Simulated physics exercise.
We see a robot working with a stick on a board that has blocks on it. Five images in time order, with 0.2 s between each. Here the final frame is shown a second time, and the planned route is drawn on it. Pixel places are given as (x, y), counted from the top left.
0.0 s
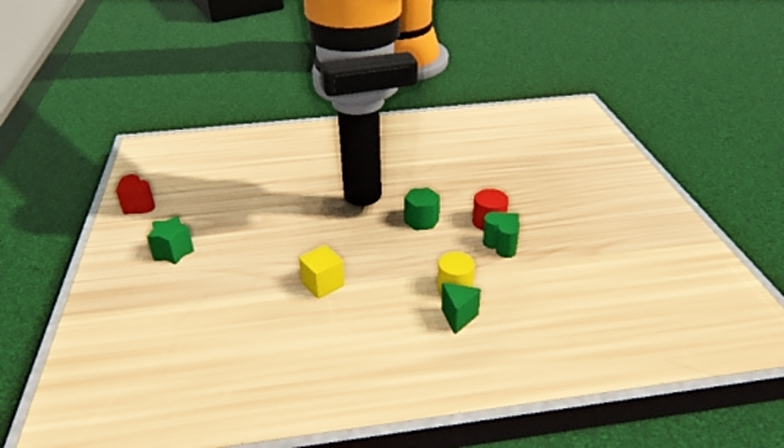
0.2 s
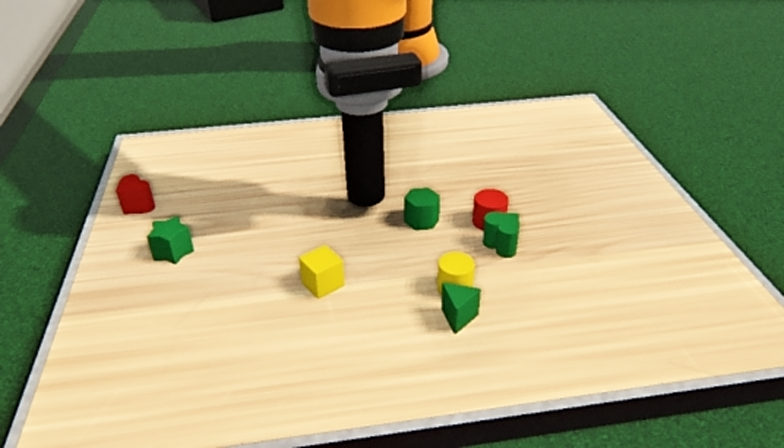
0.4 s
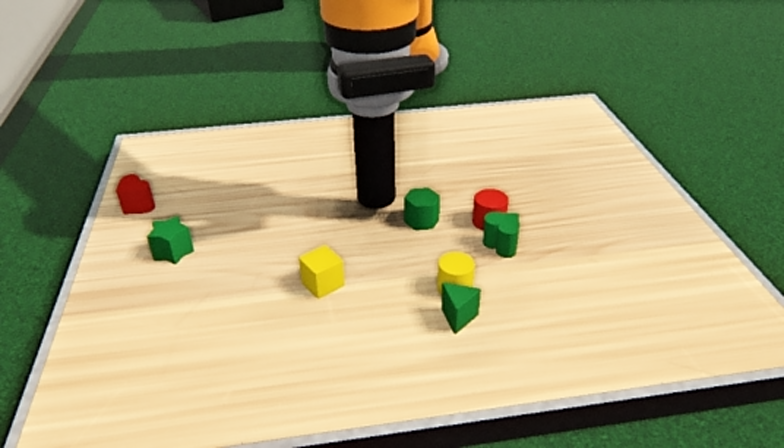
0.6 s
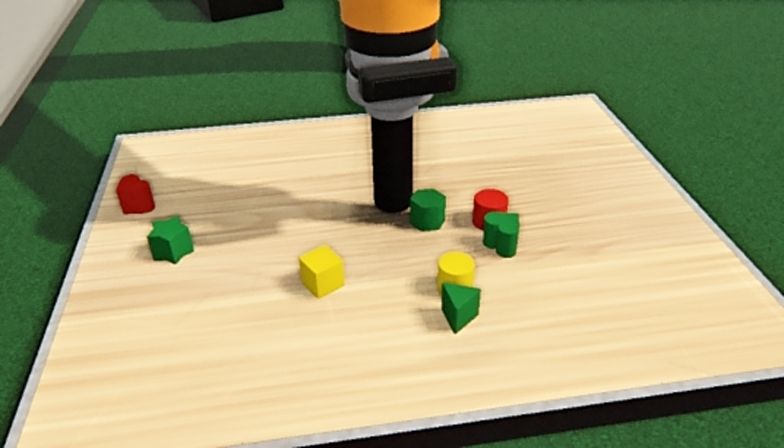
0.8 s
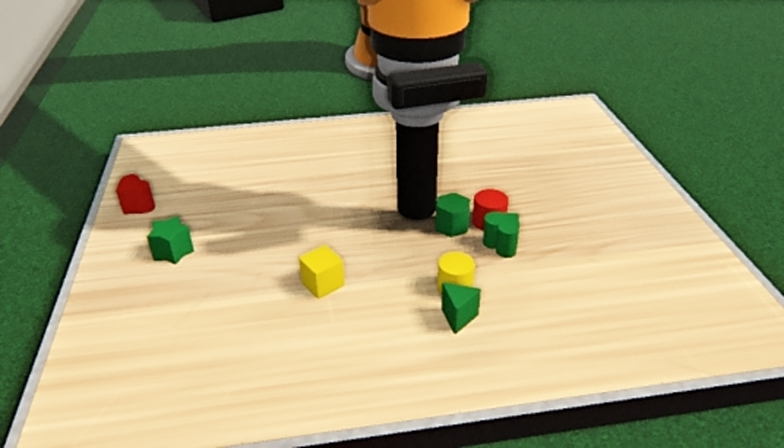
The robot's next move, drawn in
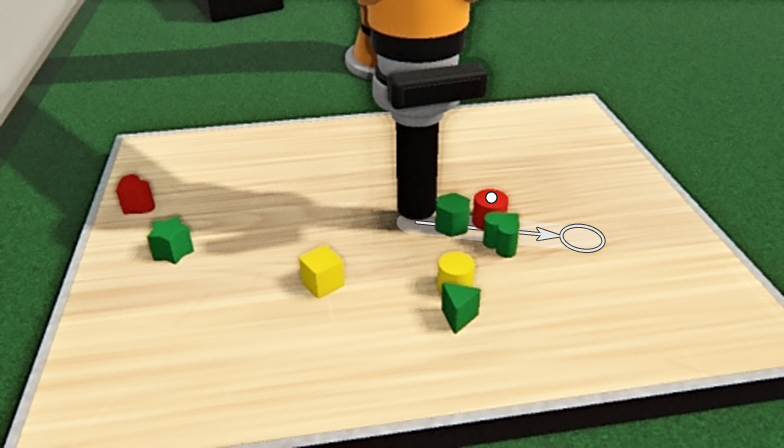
A pale wooden board lies on a green surface, seen from above at an angle by a still camera. Small red, green and yellow blocks sit on it: a red one and a green star at left, a yellow cube near the middle, and cylinders, a heart, a triangle and a hexagon toward the right. An orange robot arm slides its black stick rightward, pushing the green hexagon toward the red cylinder.
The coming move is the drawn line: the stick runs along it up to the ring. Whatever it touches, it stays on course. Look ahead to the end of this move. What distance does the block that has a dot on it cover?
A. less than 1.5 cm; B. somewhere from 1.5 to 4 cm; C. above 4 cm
My answer is option C.
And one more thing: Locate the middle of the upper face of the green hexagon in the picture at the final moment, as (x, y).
It is at (627, 224).
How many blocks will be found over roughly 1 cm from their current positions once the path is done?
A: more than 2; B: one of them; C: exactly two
I'll go with A - more than 2.
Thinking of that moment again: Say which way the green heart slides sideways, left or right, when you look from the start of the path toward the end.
Goes right.
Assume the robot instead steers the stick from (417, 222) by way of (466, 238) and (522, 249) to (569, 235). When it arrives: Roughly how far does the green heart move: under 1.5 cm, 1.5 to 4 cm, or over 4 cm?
The answer here is over 4 cm.
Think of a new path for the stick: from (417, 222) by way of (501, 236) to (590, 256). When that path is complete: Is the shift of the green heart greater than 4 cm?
Going by the path, yes.
Path on the board, straight from (417, 222) to (582, 238); the dot is on the red cylinder.
On the path given first. One third of the way, stick at (472, 215); green hexagon at (509, 210), turned 20° clockwise; red cylinder at (530, 196); green heart at (531, 231), turned 30° clockwise.
Two thirds of the way, stick at (528, 221); green hexagon at (567, 217), turned 20° clockwise; red cylinder at (549, 192); green heart at (544, 237), turned 80° clockwise.
At the end, stick at (585, 226); green hexagon at (627, 224), turned 30° clockwise; yellow cylinder in place; red cylinder at (563, 190); green heart at (544, 237), turned 80° clockwise.
